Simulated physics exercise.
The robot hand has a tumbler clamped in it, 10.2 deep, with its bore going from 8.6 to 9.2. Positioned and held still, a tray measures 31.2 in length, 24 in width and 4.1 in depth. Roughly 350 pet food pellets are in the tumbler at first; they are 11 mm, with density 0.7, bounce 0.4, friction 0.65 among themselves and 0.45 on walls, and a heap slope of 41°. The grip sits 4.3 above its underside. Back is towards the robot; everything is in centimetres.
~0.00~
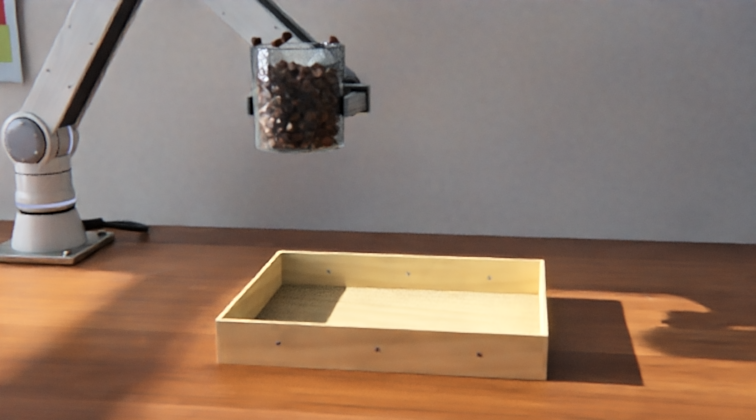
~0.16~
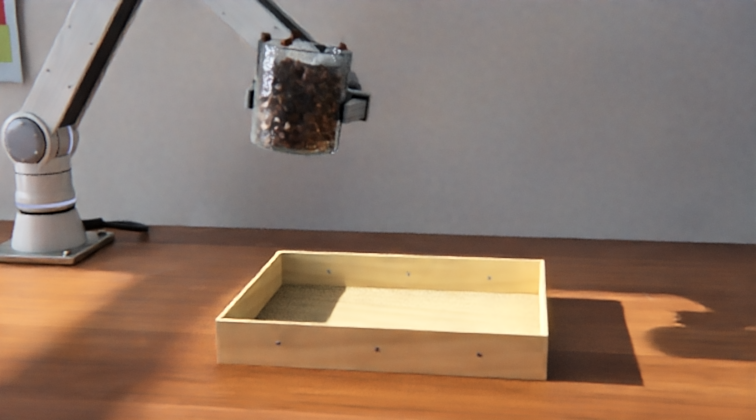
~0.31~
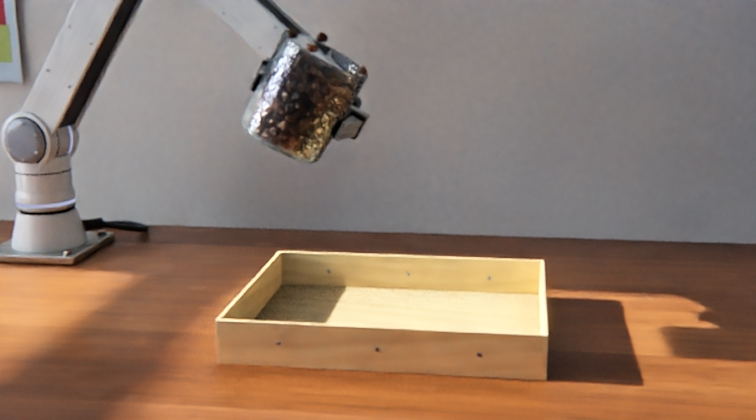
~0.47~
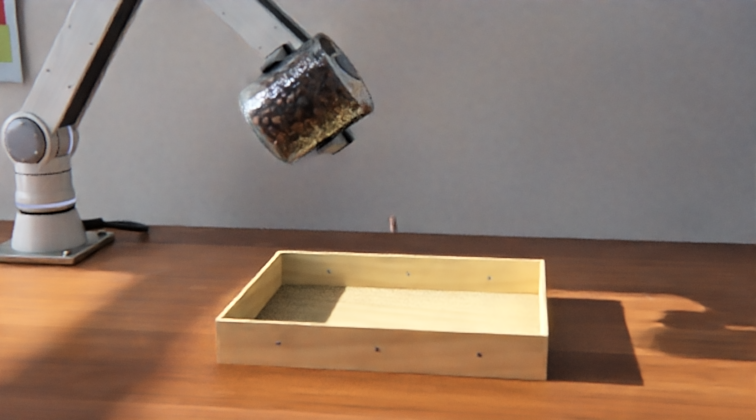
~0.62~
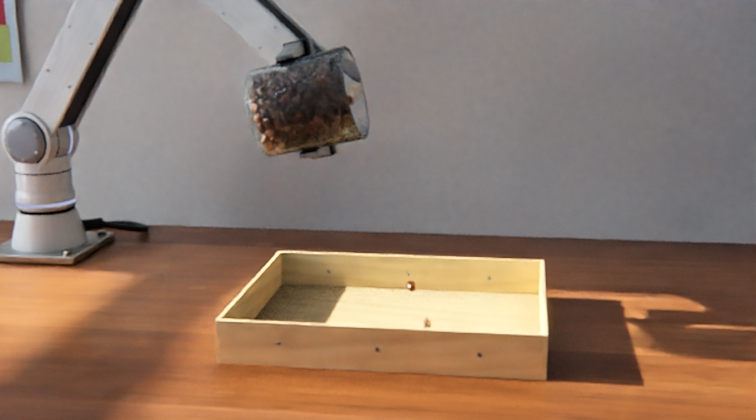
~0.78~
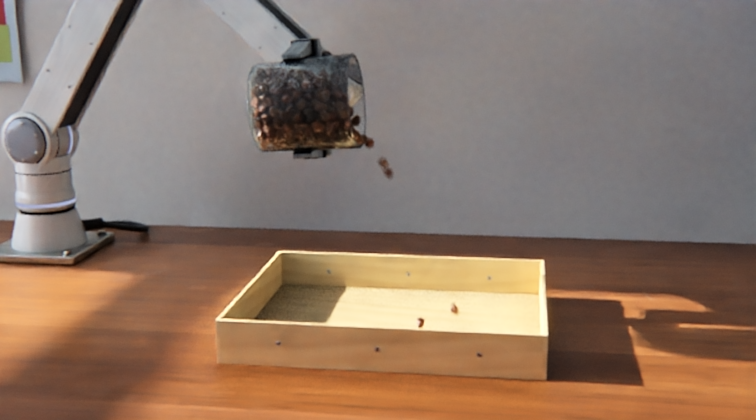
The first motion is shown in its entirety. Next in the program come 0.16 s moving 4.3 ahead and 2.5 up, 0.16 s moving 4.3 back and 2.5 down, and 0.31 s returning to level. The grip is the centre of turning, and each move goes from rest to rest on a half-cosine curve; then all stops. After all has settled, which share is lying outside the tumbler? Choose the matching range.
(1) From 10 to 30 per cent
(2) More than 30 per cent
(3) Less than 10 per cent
The answer is 2.
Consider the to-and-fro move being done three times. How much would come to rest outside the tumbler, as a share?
Roughly 80 percent.
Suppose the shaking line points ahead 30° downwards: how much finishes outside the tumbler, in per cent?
It comes to near 20 percent.
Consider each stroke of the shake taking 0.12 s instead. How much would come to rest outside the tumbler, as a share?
80 %.
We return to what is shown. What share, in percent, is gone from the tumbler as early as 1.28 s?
Roughly 40 per cent by then.
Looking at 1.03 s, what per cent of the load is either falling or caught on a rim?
Reading at that time: Some 9 per cent.
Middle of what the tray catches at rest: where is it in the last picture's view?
(442, 320).
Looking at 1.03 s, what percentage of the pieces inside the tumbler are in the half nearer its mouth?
Some 75 per cent.
After 1.03 s, tilted 85° forward, highest piece 28 above the table; 312 in the tumbler, 6 in the tray, 30 in flight or on a rim.
After 1.28 s, tilted 30° forward, highest piece 28 above the table; 205 in the tumbler, 134 in the tray, 9 in flight or on a rim.
After 1.61 s, level, highest piece 26 above the table; 205 in the tumbler, 142 in the tray, 1 on the table or floor.
After 2.66 s, level, highest piece 26 above the table; 205 in the tumbler, 142 in the tray, 1 on the table or floor.
In the end, 205 in the tumbler, 142 in the tray, 1 on the table or floor. That is 41 % outside the tumbler.
